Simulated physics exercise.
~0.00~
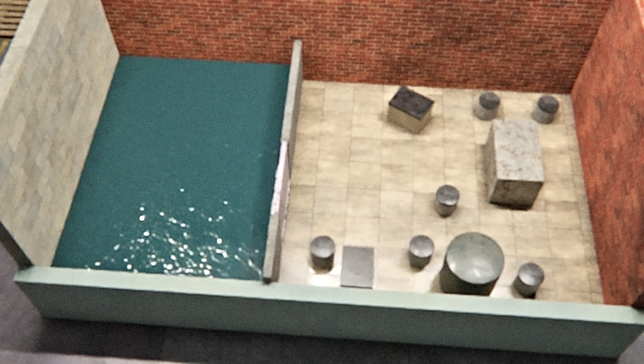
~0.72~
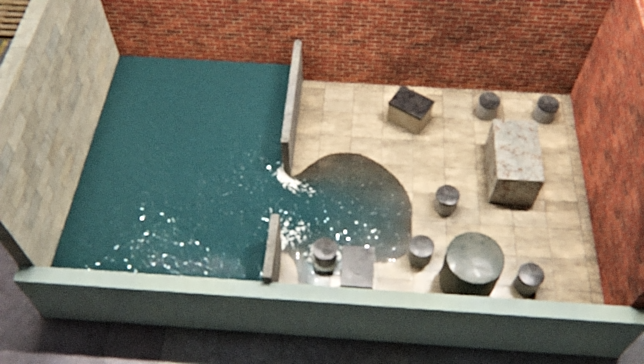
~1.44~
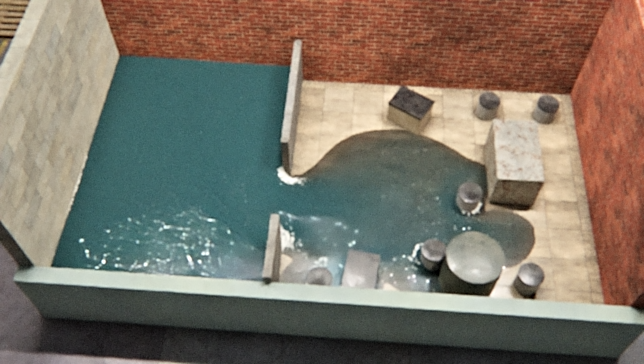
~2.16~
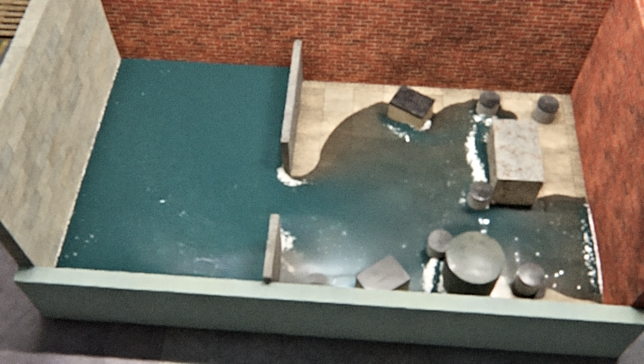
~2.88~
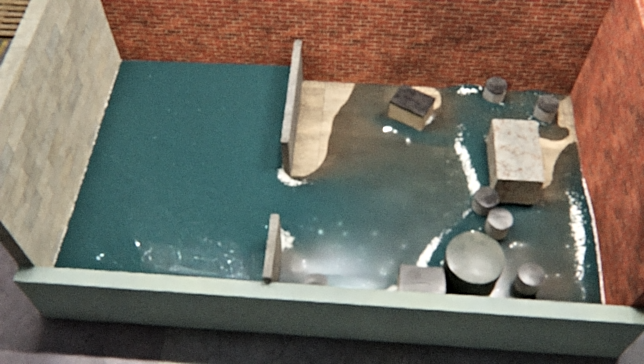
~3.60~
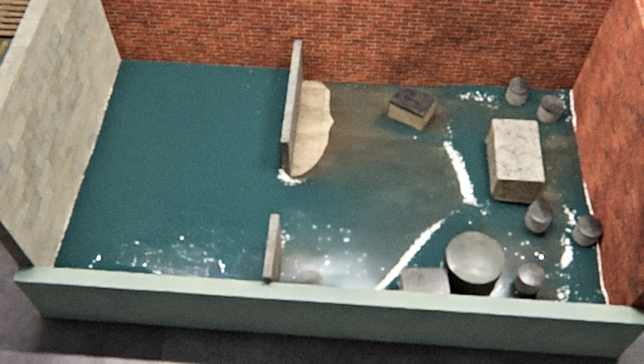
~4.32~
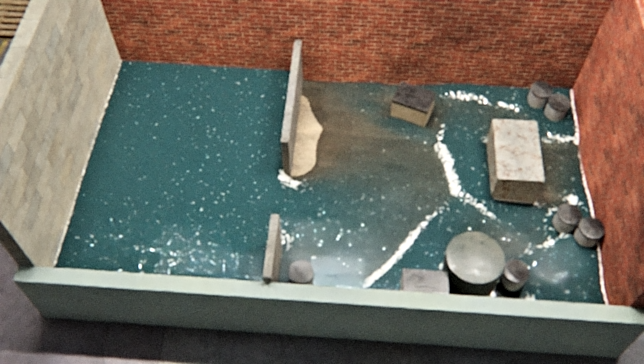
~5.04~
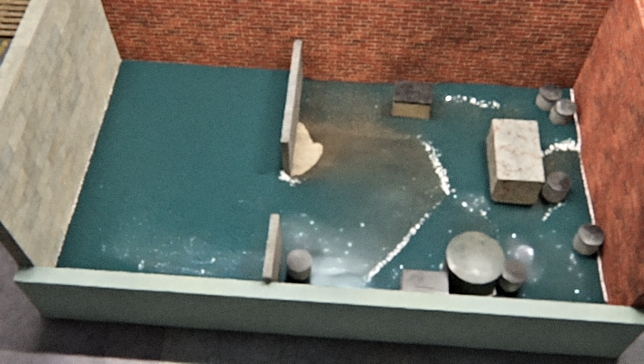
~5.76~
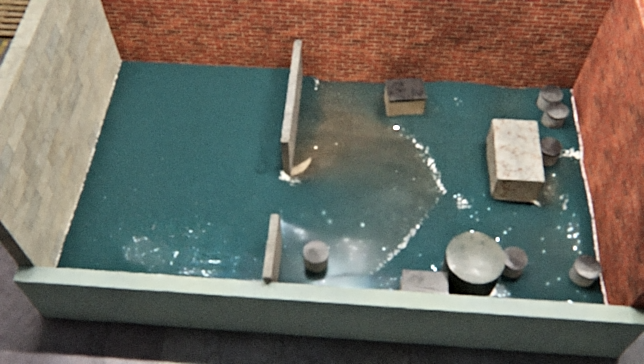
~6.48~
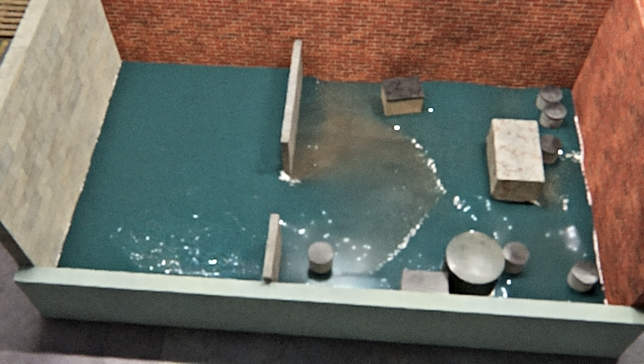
Water bursts through a gap in the partition of a walled basin and spreads across the tiled right side, pushing several grey cylinders and shifting boxes around until the floor is covered, with some cylinders gathered near the right wall and all still upright.
